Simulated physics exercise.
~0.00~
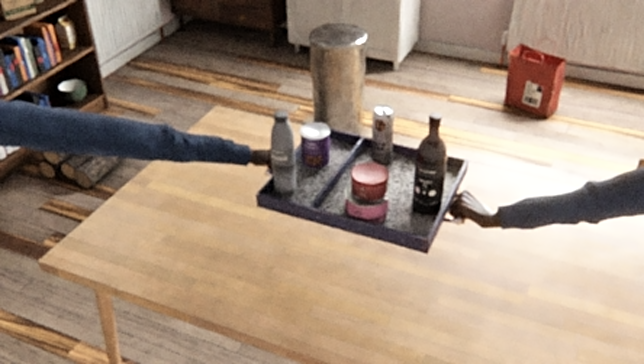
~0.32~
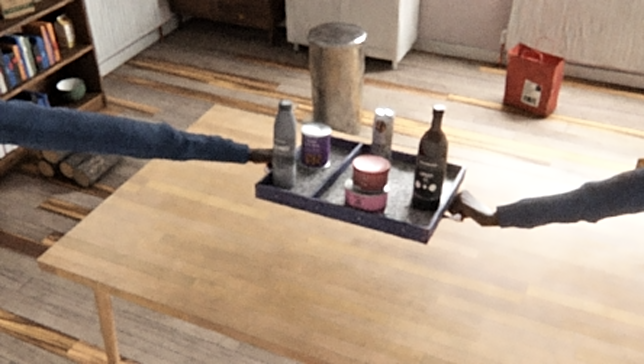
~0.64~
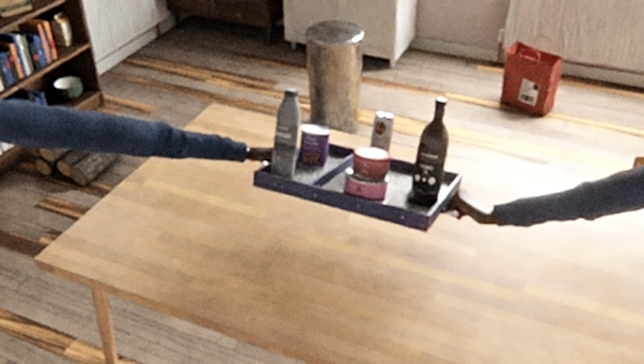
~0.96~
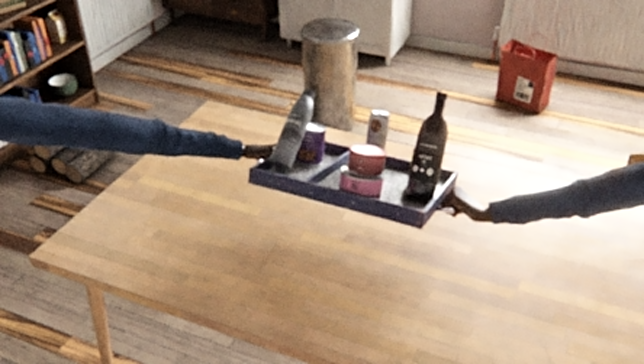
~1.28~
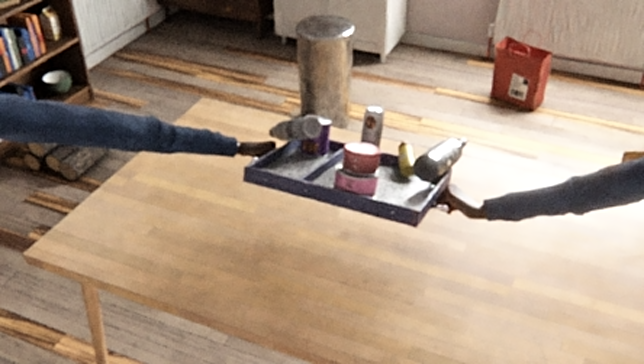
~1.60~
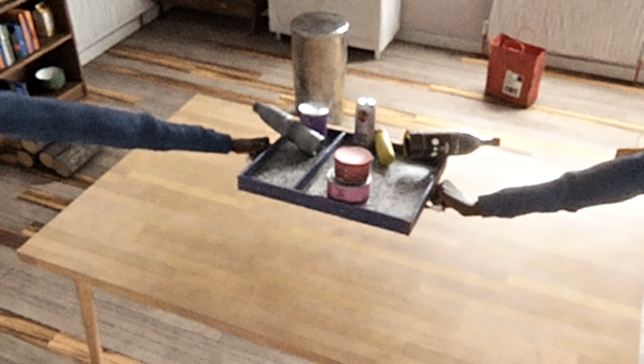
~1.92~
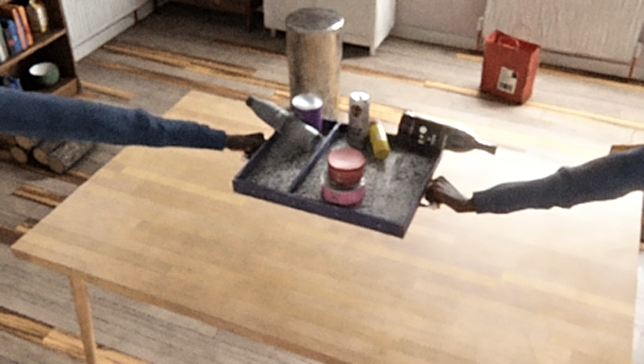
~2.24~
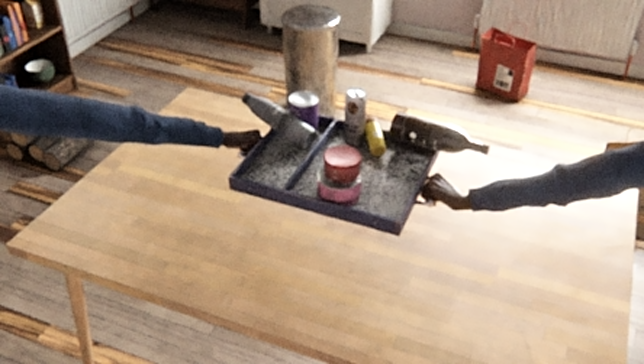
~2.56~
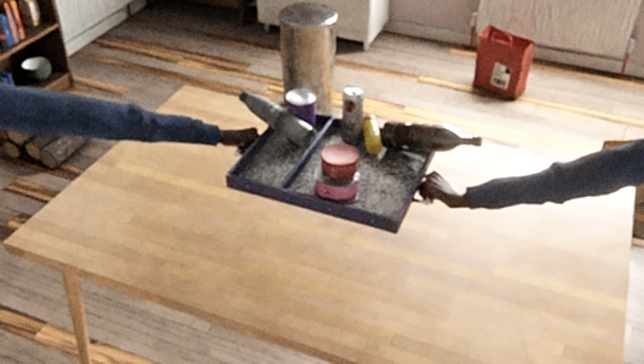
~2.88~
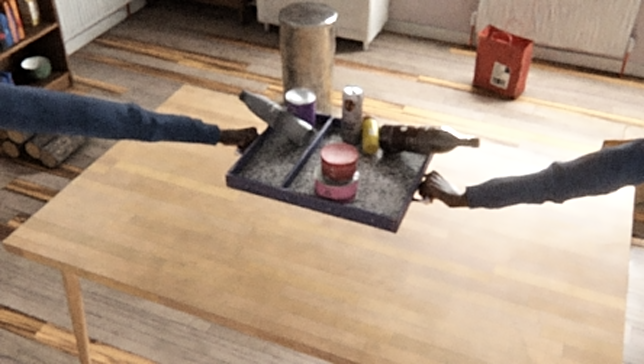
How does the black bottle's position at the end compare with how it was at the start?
At the start the black bottle stands upright at the right of the tray, but by the end it is lying on its side there.
Two blue-sleeved arms hold a dark divided tray above a pale wooden table, seen from above in a room with a bookshelf, a metal bin and a red container behind. On the tray stand a grey bottle and a purple tin at left, a white can, stacked red and pink tubs, and a black bottle at right. The far edge dips, and the grey bottle topples, then the black bottle, while a yellow shaker comes into view lying down. The tray levels again, and both bottles and the shaker stay tipped over, the tubs still stacked.
